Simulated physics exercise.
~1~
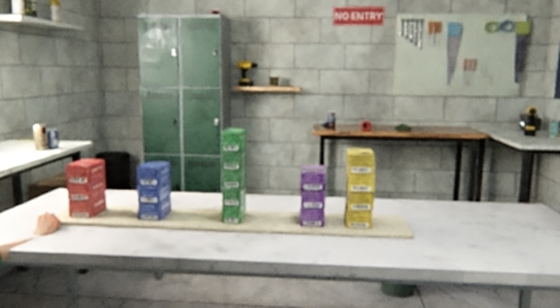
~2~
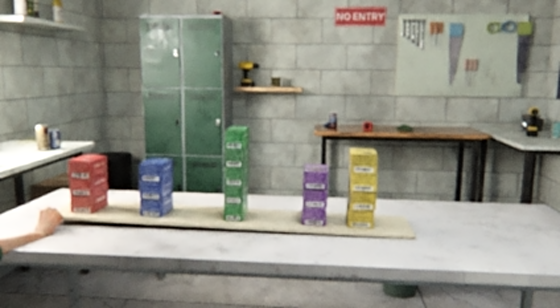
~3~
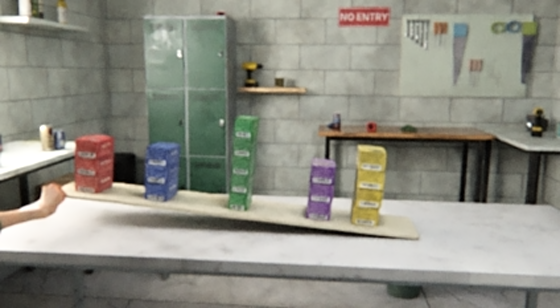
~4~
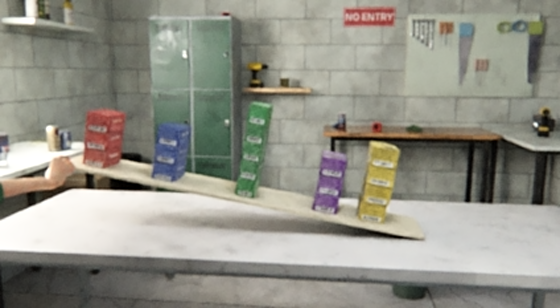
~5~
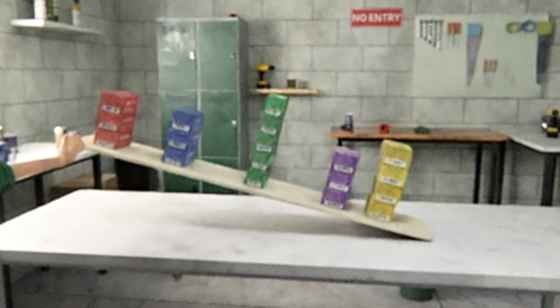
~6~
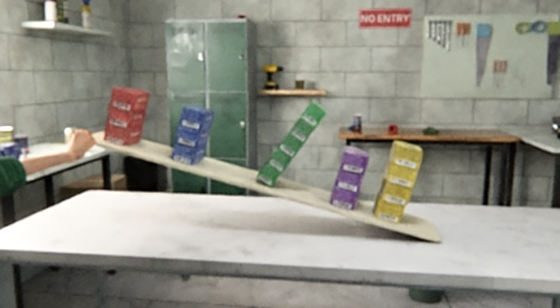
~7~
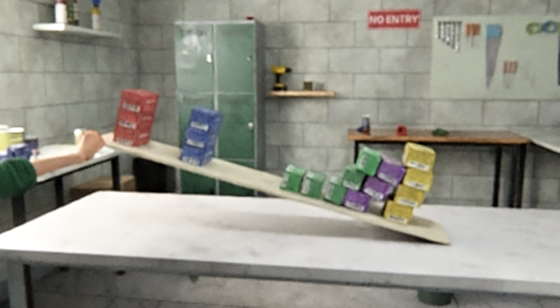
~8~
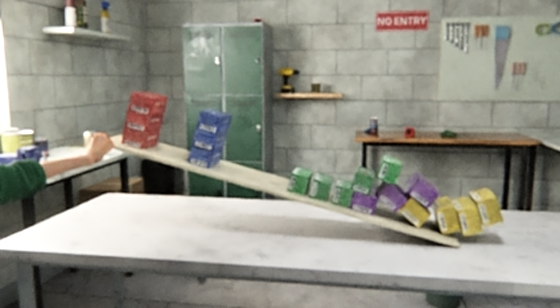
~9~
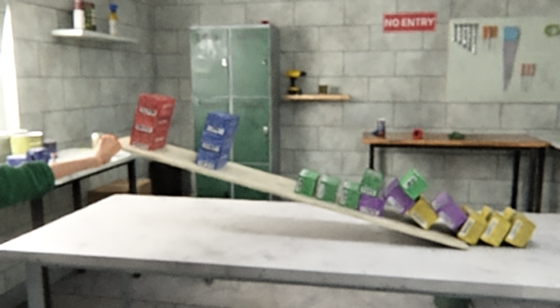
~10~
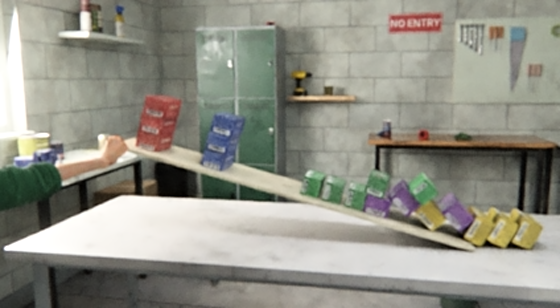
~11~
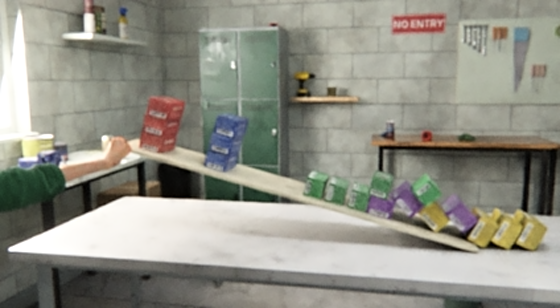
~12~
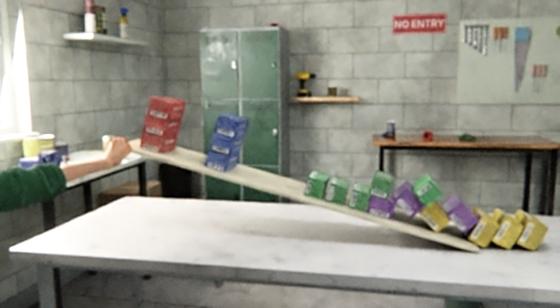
In a grey-brick workroom with green lockers and a no-entry sign, five stacks of coloured packets stand along a board on a white table. A hand at the left lifts that end of the board, tilting it down towards the right while the stacks lean with it. The tall green stack tips over to the right and breaks apart against the purple and yellow ones. The yellow stack then topples off the low end, and the purple one is pushed askew. Finally the hand holds the board still, with red and blue standing above a sprawl of green, purple and yellow packets.
